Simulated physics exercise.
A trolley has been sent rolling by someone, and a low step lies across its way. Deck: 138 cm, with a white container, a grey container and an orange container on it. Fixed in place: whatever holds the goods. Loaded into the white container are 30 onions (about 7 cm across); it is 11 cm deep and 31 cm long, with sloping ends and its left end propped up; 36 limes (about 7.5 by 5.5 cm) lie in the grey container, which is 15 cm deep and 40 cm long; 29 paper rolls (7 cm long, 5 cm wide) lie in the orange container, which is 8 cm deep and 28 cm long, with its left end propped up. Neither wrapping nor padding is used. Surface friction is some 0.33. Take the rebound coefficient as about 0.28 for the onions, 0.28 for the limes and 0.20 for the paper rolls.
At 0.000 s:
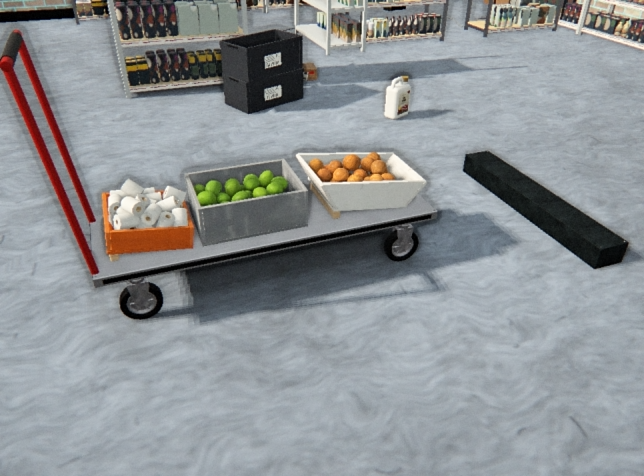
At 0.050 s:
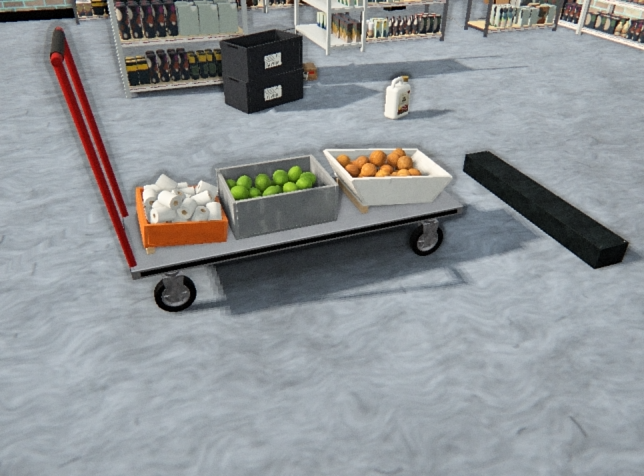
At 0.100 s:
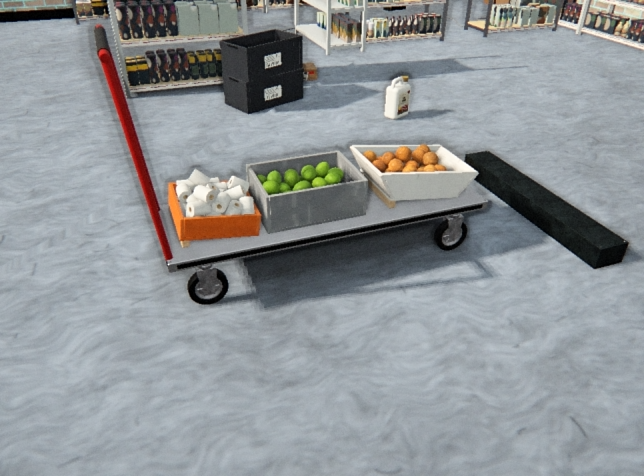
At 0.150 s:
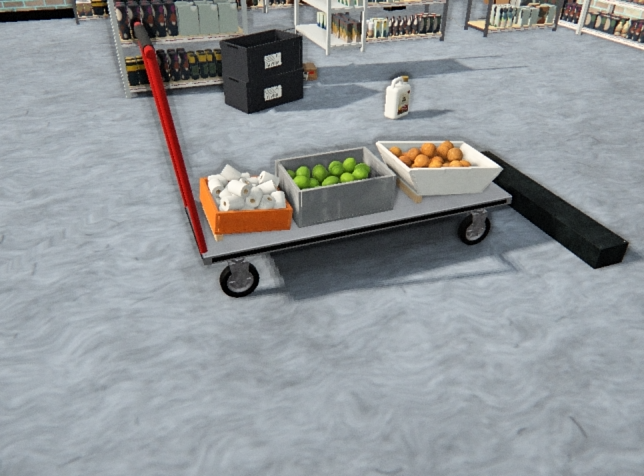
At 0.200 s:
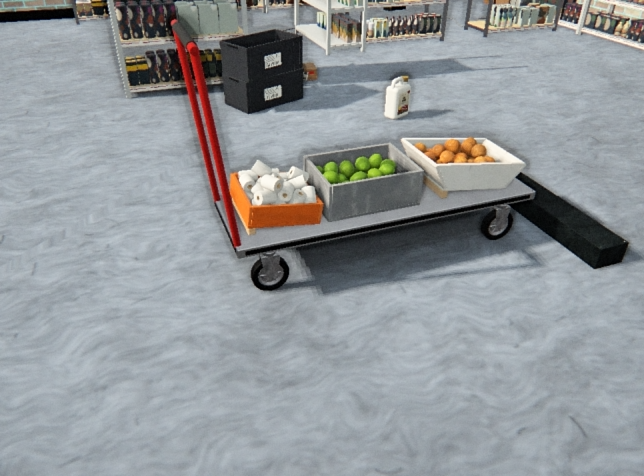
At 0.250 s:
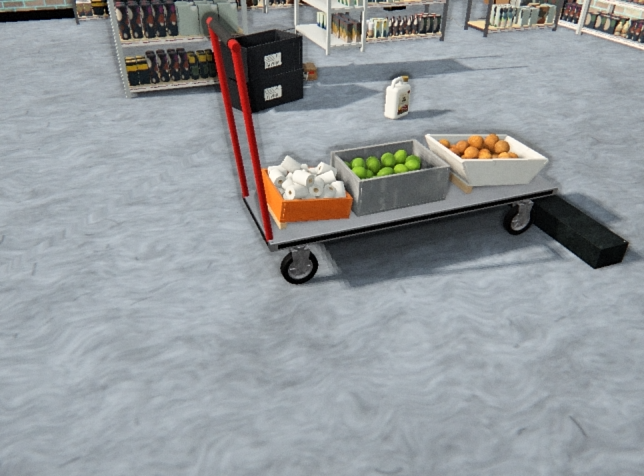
Flatbed trolley with red handle rolling right across a grey floor towards a low black step, carrying paper rolls, limes and onions.
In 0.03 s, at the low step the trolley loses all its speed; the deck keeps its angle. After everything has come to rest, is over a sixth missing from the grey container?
No, under a sixth is missing.
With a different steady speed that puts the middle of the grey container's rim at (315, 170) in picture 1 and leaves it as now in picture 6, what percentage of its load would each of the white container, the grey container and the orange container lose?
White container 0, grey container 0, orange container 10 per cent.
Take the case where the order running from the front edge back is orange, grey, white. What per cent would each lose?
White container 20 %, grey container 10 %, orange container 40 %.
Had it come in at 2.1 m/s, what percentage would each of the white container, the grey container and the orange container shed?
Then white container 30, grey container 0, orange container 10 per cent.
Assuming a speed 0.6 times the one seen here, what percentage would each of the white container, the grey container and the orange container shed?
In that case the white container sheds 10 per cent, the grey container 0 per cent and the orange container 0 per cent.
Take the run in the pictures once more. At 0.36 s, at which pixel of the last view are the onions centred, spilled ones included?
Middle approx. (514, 146).
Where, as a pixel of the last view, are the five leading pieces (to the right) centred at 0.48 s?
They'd be centred about (571, 129) in the last picture.
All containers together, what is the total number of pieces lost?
Around 18.
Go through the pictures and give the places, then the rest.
In the first frame (we follow the rim corner now nearest the camera), grey container at (201, 208); orange container at (110, 231); 70 cm still to roll; nothing out yet.
The second frame shows grey container at (236, 202); orange container at (148, 225); 57 cm still to roll.
The third frame shows grey container at (269, 196); orange container at (184, 218); 44 cm still to roll.
The fourth frame shows grey container at (301, 191); orange container at (219, 212); 32 cm still to roll.
The fifth frame shows grey container at (332, 186); orange container at (252, 206); 19 cm still to roll.
The sixth frame shows grey container at (361, 180); orange container at (285, 201); 6 cm still to roll; nothing out yet.
After 0.26 s, impact.
After 0.36 s, 1 of 30 out of the white container, 0 of 36 out of the grey container and 0 of 29 out of the orange container.
After 0.48 s, 8 of 30 out of the white container, 0 of 36 out of the grey container and 2 of 29 out of the orange container.
After 0.71 s, 11 of 30 out of the white container, 2 of 36 out of the grey container and 5 of 29 out of the orange container.
Final count (at 1.21 s), 11 of 30 out of the white container, 2 of 36 out of the grey container and 5 of 29 out of the orange container. Asked share, 2 of 36, 6 per cent.
